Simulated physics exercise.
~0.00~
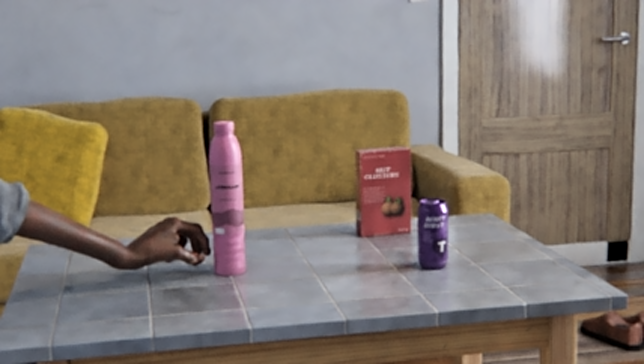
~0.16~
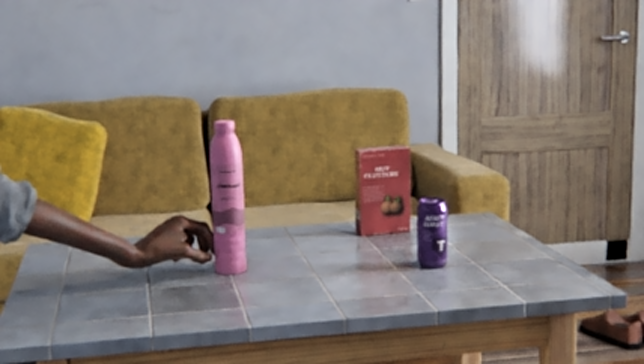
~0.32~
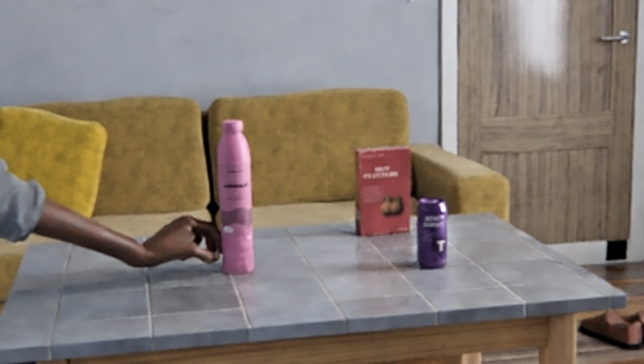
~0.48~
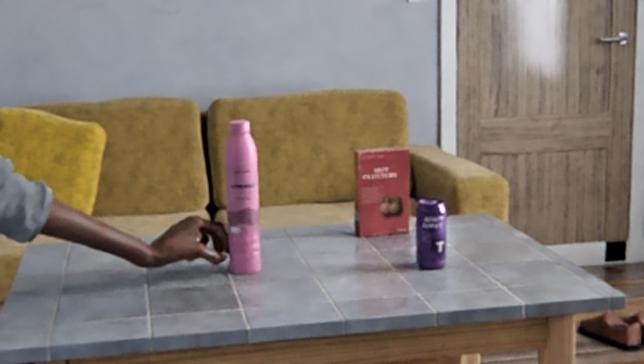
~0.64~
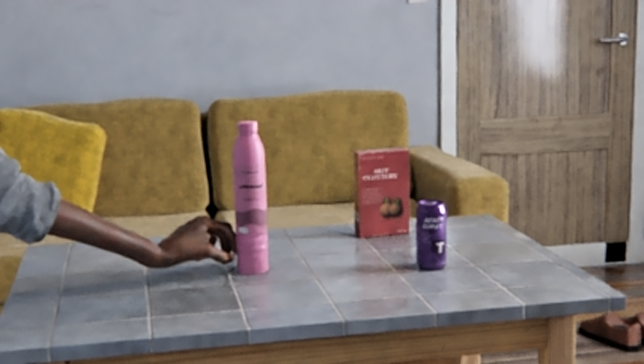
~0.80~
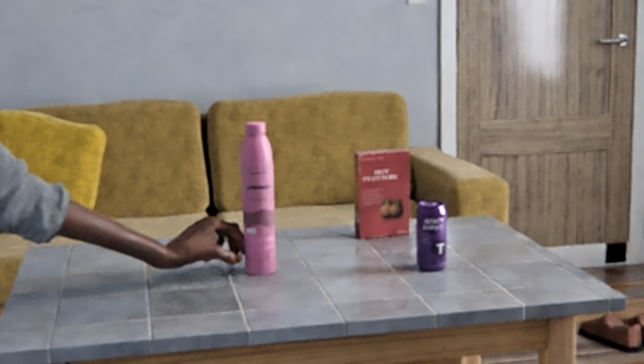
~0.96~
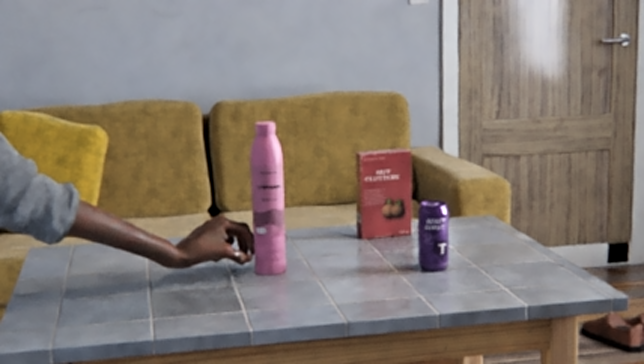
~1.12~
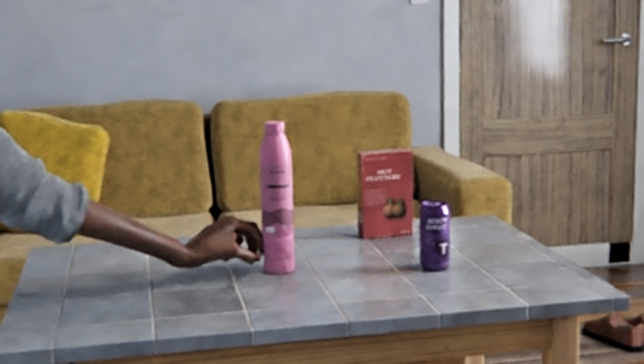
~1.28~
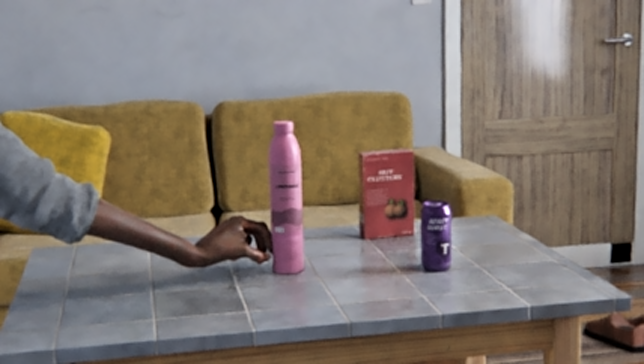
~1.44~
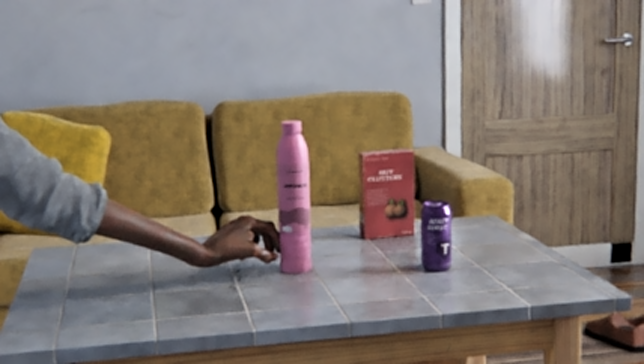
On a grey tiled table before a mustard sofa, a hand pushes a tall pink bottle steadily to the right, while a red packet and a purple can stay in place. The bottle slides without tipping and ends upright, nearer the packet, with the fingers still beside it.
